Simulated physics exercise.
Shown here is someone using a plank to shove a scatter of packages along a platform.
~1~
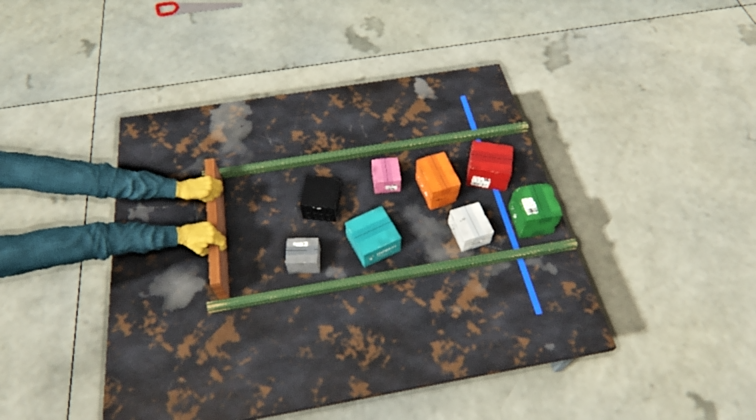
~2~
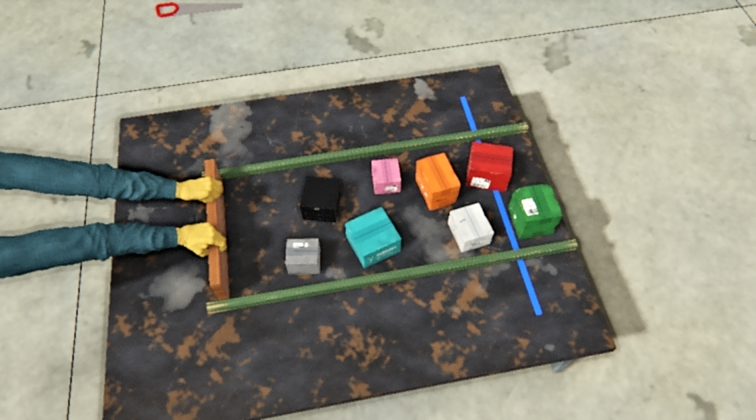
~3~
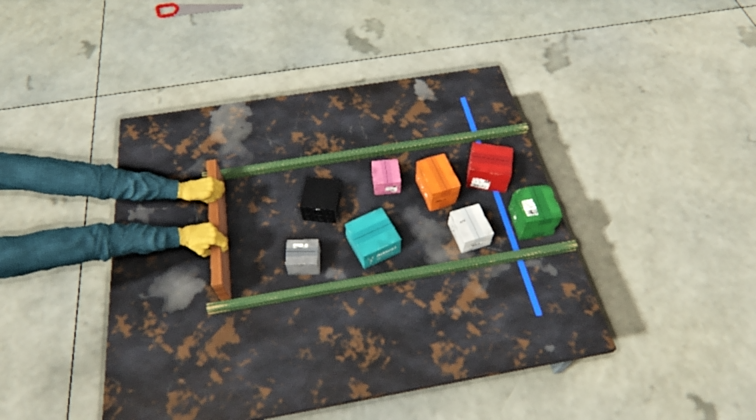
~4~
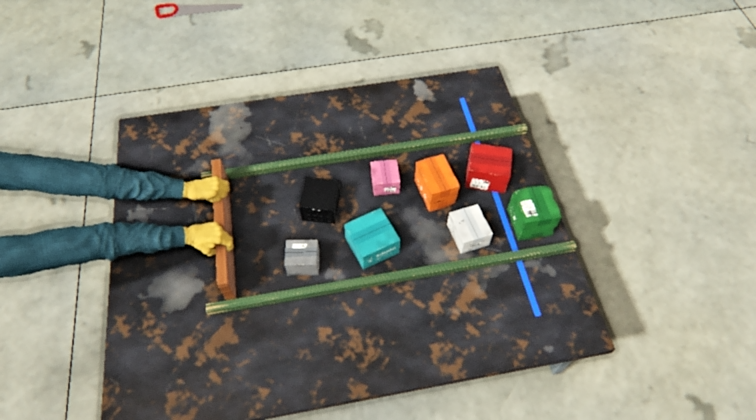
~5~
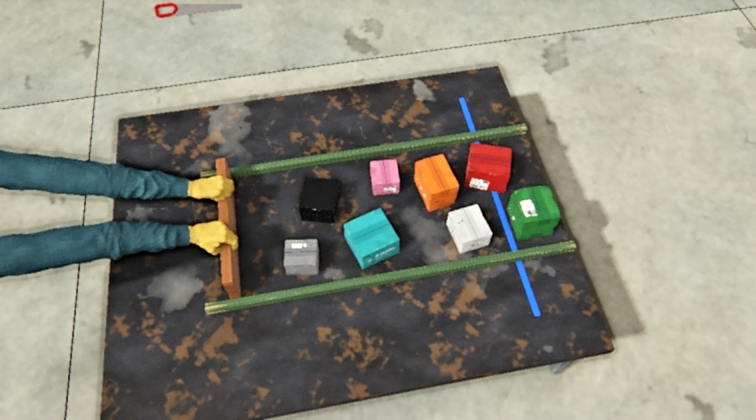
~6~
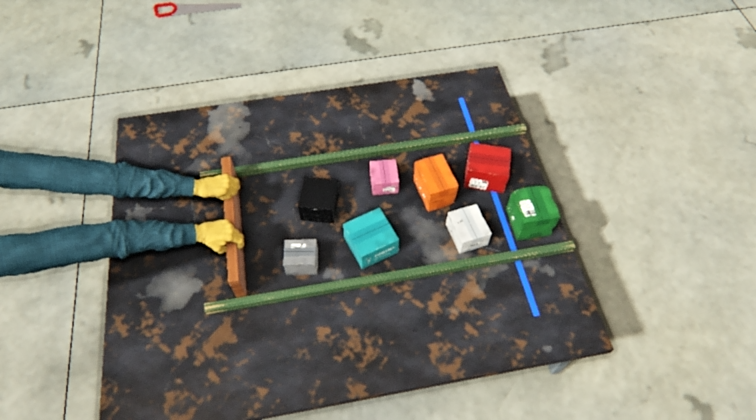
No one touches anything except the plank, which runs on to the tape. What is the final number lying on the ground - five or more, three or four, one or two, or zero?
So the tally of ones that come down is three, perhaps four, really.
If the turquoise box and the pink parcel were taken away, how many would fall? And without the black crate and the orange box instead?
Going first to second: 2 and 2.
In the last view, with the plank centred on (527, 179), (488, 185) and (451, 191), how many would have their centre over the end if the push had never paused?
Over the end: 6, 4, 2.
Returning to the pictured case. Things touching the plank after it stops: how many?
My count gives 2.
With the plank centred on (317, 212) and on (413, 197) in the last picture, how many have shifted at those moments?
First 3, after that 8.
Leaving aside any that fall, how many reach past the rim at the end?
Counting them gives 2.
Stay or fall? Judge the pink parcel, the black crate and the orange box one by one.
The pink parcel keeps its place, the black crate keeps its place, the orange box ends up off.
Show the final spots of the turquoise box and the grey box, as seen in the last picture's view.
Taking them in turn, first comes (555, 212), then (522, 220).
A little later, none off yet; green parcel at rest near (532, 213); red box at rest near (487, 168); white parcel at rest near (468, 229).
Next, none off yet; green parcel at rest near (532, 213); red box moving near (489, 168); white parcel shifted a little near (477, 228).
Later still, none off yet; green parcel tilted a little near (576, 207); red box shifted about its own width near (551, 165); white parcel shifted well along near (542, 218).
When it is over, the number that fall off is three or four; down, orange box, white parcel, red box and green parcel.
